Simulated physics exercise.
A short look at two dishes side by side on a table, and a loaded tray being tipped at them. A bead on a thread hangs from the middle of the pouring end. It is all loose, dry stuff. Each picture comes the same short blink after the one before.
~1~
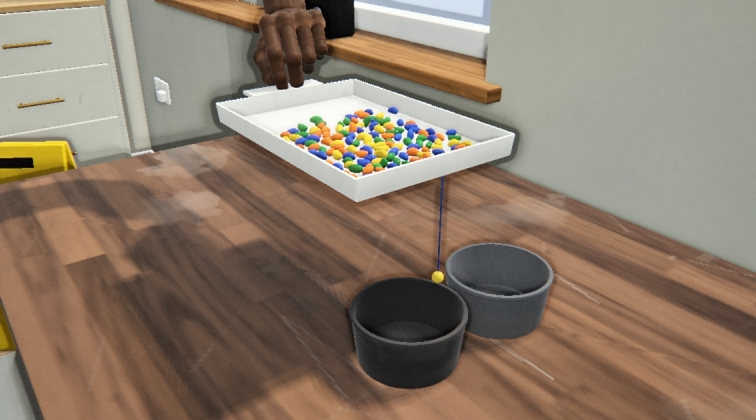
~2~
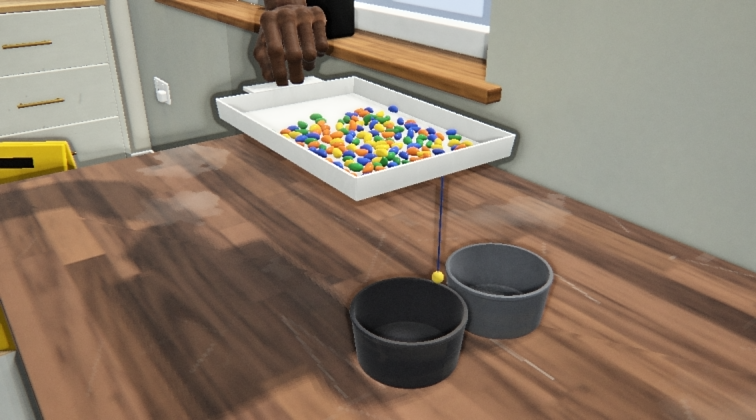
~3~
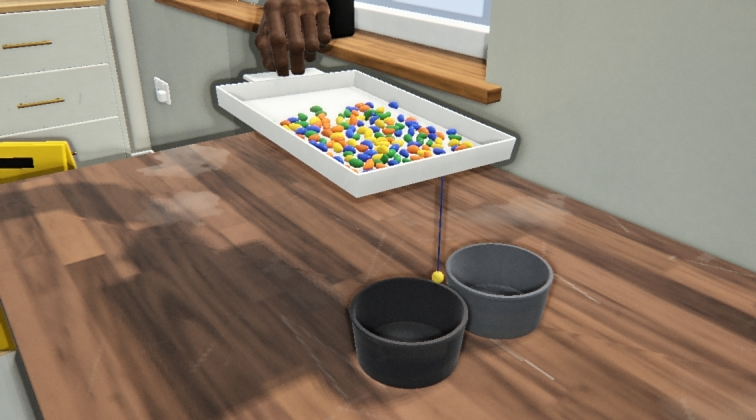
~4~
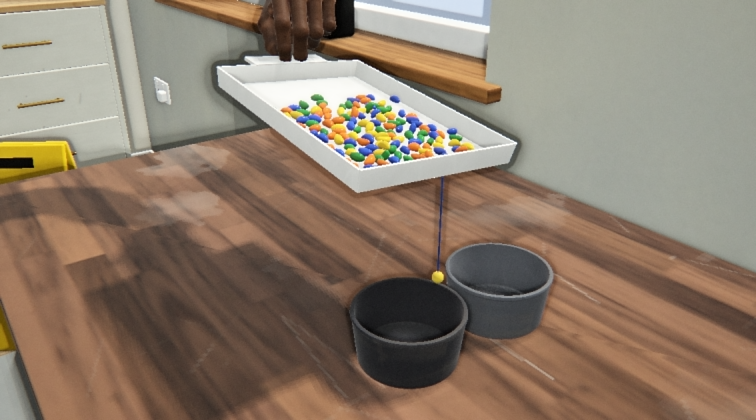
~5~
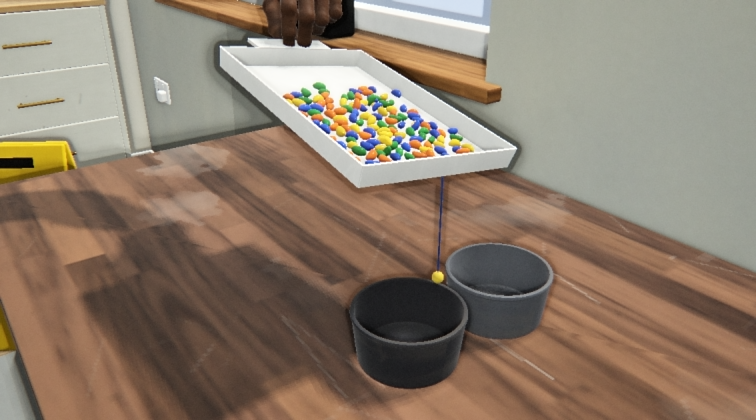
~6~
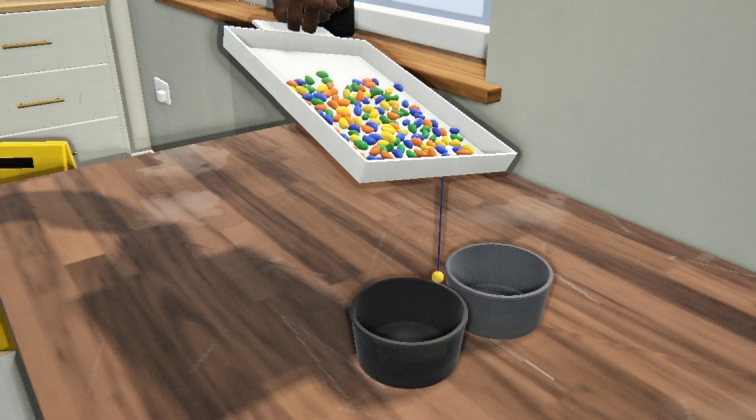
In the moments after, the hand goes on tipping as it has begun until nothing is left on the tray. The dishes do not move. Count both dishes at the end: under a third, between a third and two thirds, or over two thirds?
Caught overall: Over two thirds.
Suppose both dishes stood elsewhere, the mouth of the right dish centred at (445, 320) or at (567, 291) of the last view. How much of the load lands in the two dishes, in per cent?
First some 0, then 10 per cent.
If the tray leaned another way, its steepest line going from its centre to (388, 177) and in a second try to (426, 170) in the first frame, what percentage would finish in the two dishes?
About 50 and 20 per cent.
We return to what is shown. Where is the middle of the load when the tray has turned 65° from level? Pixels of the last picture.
Near (447, 121).
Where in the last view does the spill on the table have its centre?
Around (533, 381).
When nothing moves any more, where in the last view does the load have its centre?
Around (496, 304).
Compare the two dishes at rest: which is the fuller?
The winner is the right one.
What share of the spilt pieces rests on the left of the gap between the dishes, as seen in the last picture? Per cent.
Near 10 %.
Just after the last frame, tray tipped steeply; every one on the tray.
A moment on, tray tipped past a quarter turn; the larger part on the tray; just a few in the right dish; about a tenth in the air.
Further on, tray tipped past a quarter turn; almost all in the right dish; about a tenth outside both.
When it is over, tray tipped past a quarter turn; not one in the left dish; almost all in the right dish; about a tenth outside both.
